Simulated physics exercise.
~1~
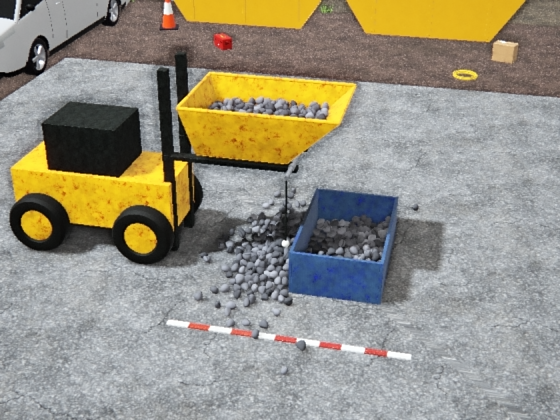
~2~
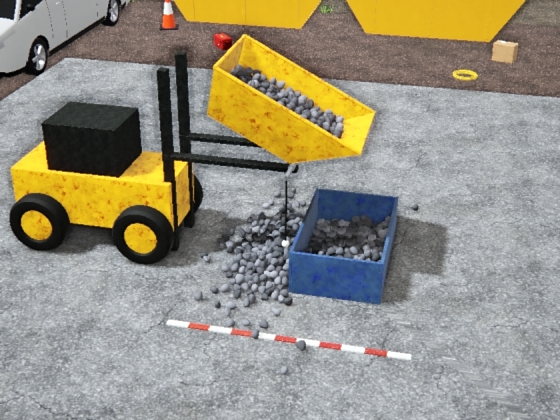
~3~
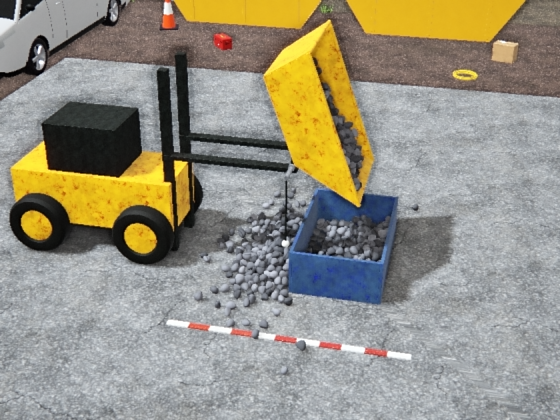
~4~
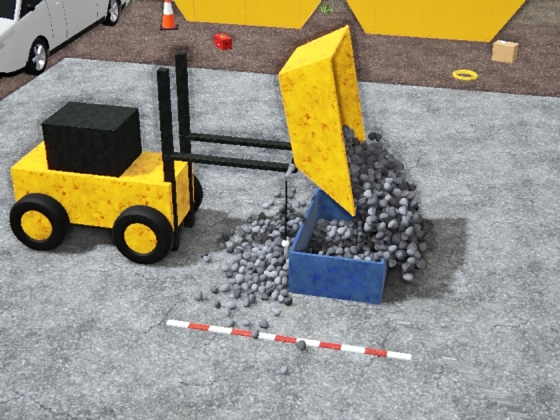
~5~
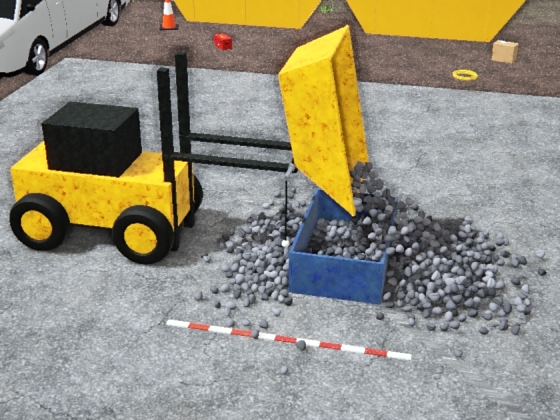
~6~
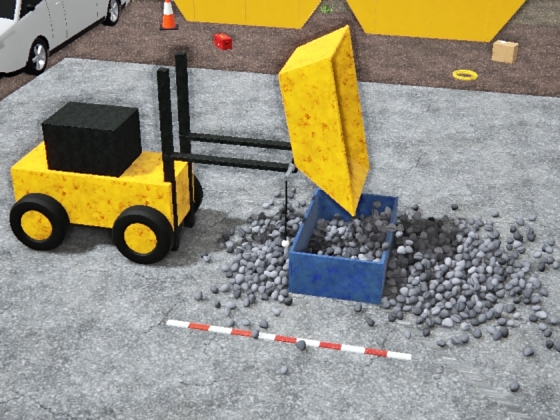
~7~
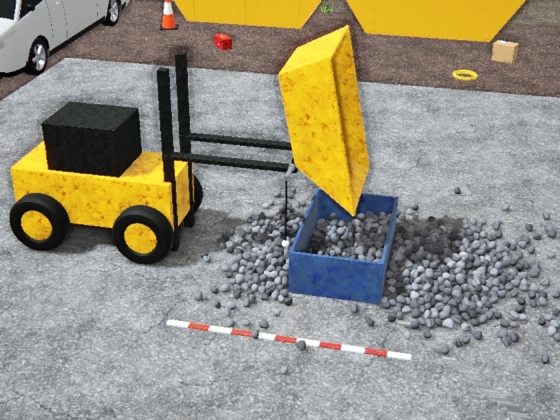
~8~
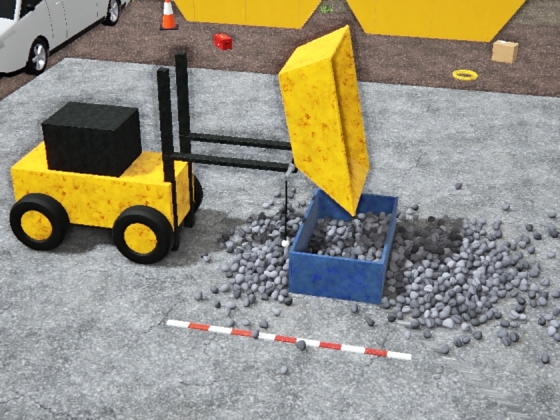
On a gravel yard, a forklift tips its yellow skip and most stones spill beyond the blue bin.
